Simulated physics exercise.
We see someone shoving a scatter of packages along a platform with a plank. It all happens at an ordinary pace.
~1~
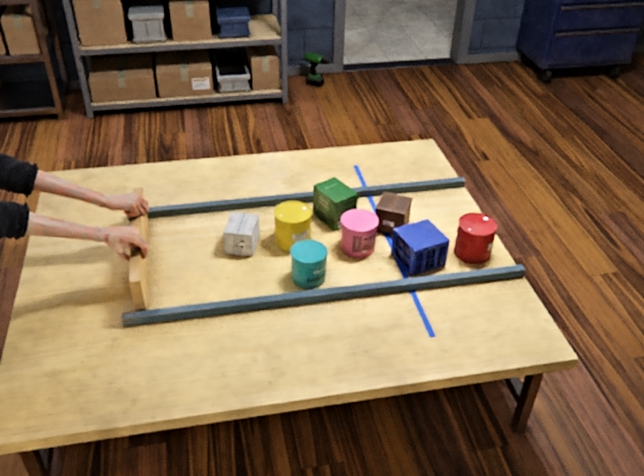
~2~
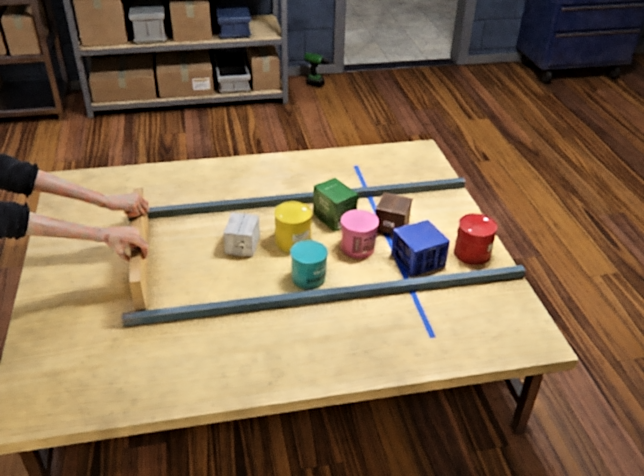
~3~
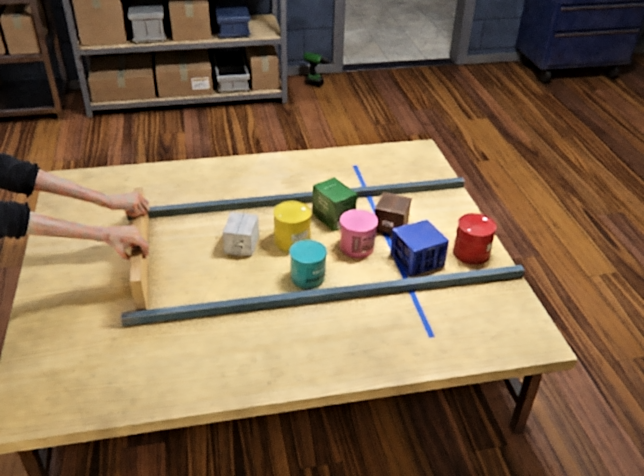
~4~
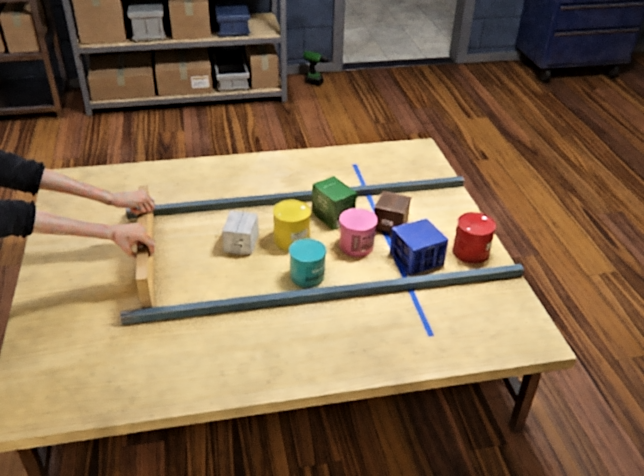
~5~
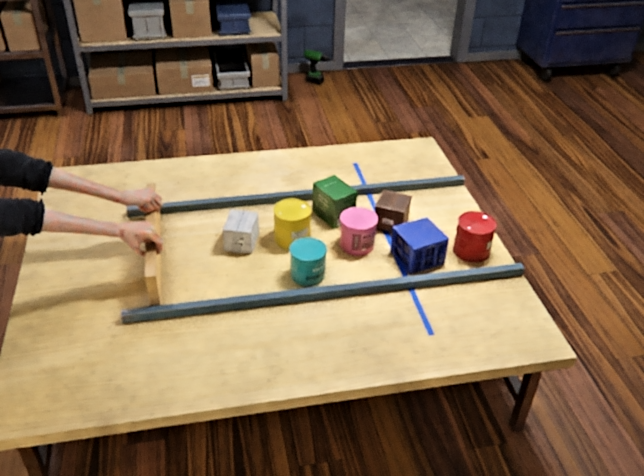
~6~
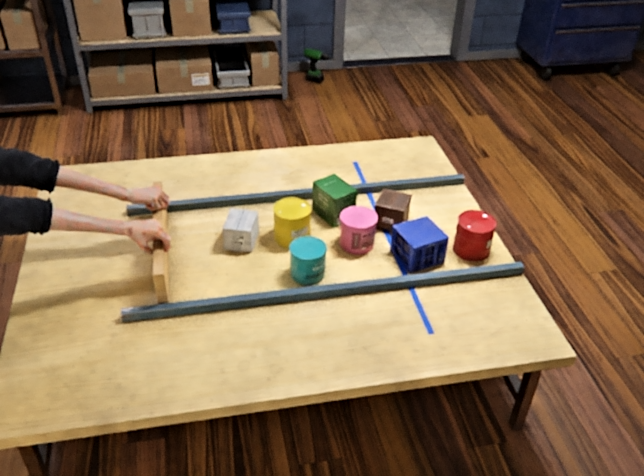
On a wooden table, two hands slide a plank slightly right toward scattered colorful containers.
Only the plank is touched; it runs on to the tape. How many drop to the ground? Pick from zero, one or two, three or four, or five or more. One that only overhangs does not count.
The number that fall off is zero.
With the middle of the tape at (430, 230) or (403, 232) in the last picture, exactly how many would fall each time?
Try by try, 2 and 0.
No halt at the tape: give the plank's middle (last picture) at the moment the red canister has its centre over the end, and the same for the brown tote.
Its middle is around (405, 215) and around (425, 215).
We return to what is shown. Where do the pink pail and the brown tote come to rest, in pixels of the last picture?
About (411, 229), and the other about (452, 198).
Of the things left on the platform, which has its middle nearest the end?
It is the red canister.
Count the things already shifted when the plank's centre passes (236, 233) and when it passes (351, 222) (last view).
First 1, then 7.
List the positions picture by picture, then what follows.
The first frame shows red canister (475, 238); blue crate (420, 247); brown tote (393, 214); plank (140, 247); tape (388, 237).
The second frame shows blue crate (420, 248); white box (242, 234).
The third frame shows brown tote (392, 215); yellow canister (292, 227).
The fourth frame shows red canister (474, 238); pink pail (358, 233).
The fifth frame shows blue crate (419, 245); plank (154, 243).
The sixth frame shows red canister (474, 235); blue crate (419, 244); brown tote (392, 211); plank (161, 241); tape (387, 234).
Soon after, none off yet; red canister at rest near (474, 235); blue crate at rest near (419, 244); brown tote at rest near (392, 211).
After that, none off yet; red canister at rest near (474, 235); blue crate displaced a little near (427, 246); brown tote moving near (394, 211).
In the end, the number that fall off is zero.
